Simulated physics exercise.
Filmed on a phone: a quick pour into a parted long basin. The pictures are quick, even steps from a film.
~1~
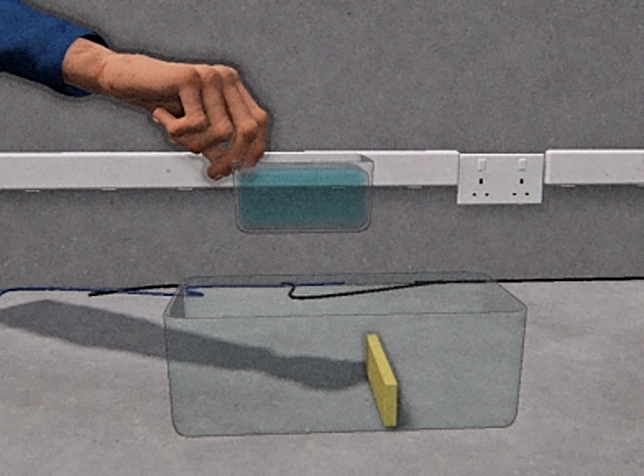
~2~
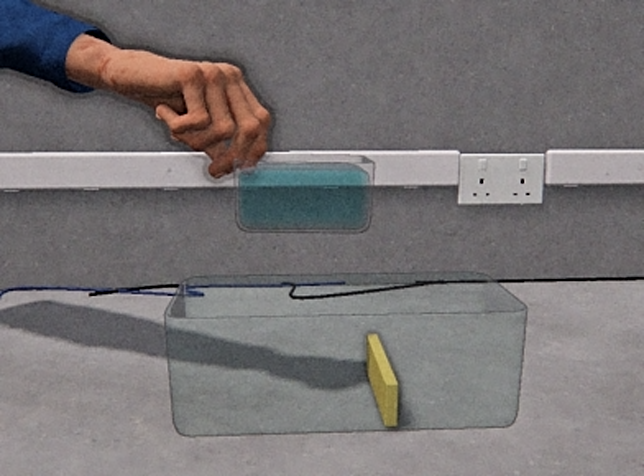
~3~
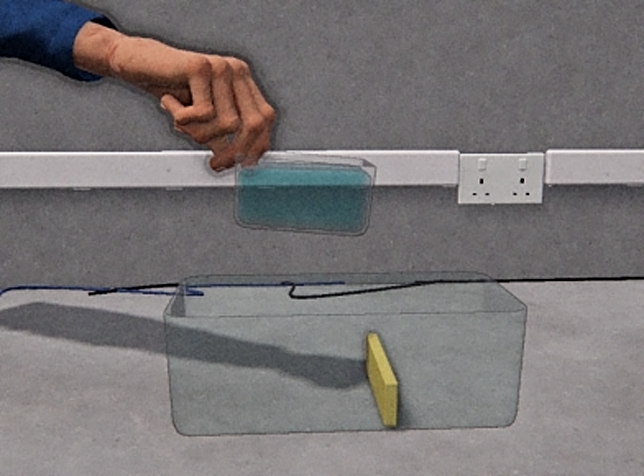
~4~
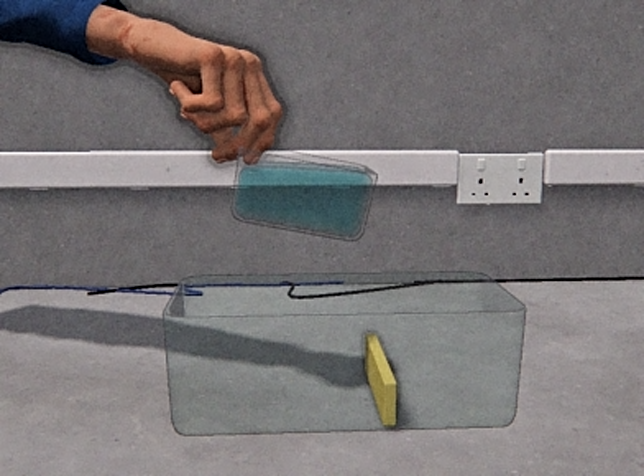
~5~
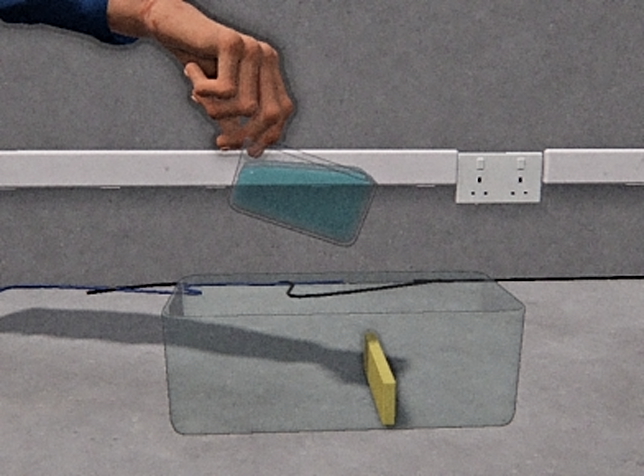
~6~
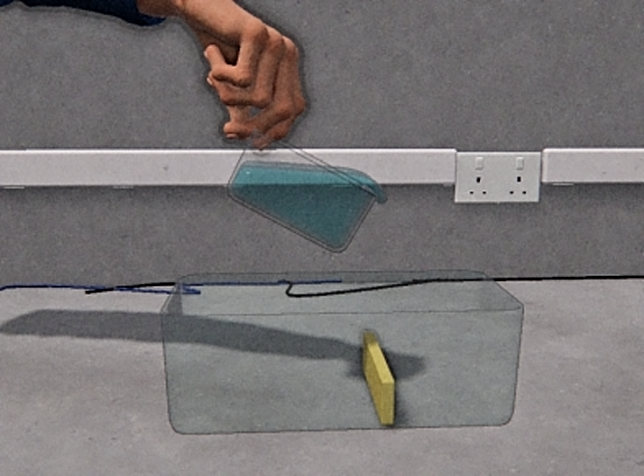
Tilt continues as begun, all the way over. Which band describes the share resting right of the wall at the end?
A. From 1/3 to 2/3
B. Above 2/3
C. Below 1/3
B.
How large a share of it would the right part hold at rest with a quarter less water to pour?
About 75 %.
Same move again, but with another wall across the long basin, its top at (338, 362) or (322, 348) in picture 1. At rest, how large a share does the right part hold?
The first position gives around 90 percent, the second around 95 percent.
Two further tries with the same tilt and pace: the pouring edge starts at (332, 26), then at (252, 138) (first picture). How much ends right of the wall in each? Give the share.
70 % and 10 %.
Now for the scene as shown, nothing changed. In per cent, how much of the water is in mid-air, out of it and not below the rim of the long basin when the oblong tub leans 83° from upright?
Close to 30 in a hundred.
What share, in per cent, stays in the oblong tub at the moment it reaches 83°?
Amount still in: Approx. 25 %.
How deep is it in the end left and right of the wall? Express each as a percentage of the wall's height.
On the left it is 10 per cent, on the right 70.
A moment on, the oblong tub is tipped on its side and 26 per cent is still to pour, 0 is left of the wall and 42 right of it.
Next, the oblong tub is tipped on its side and 8 per cent is still to pour, 10 is left of the wall and 77 right of it.
Then the oblong tub is tipped on its side and 2 per cent is still to pour, 19 is left of the wall and 77 right of it.
Later the oblong tub is tipped on its side and 0 per cent is still to pour, 21 is left of the wall and 77 right of it.
Finally, 22 per cent lies left of the wall, 77 right of it and 1 outside.
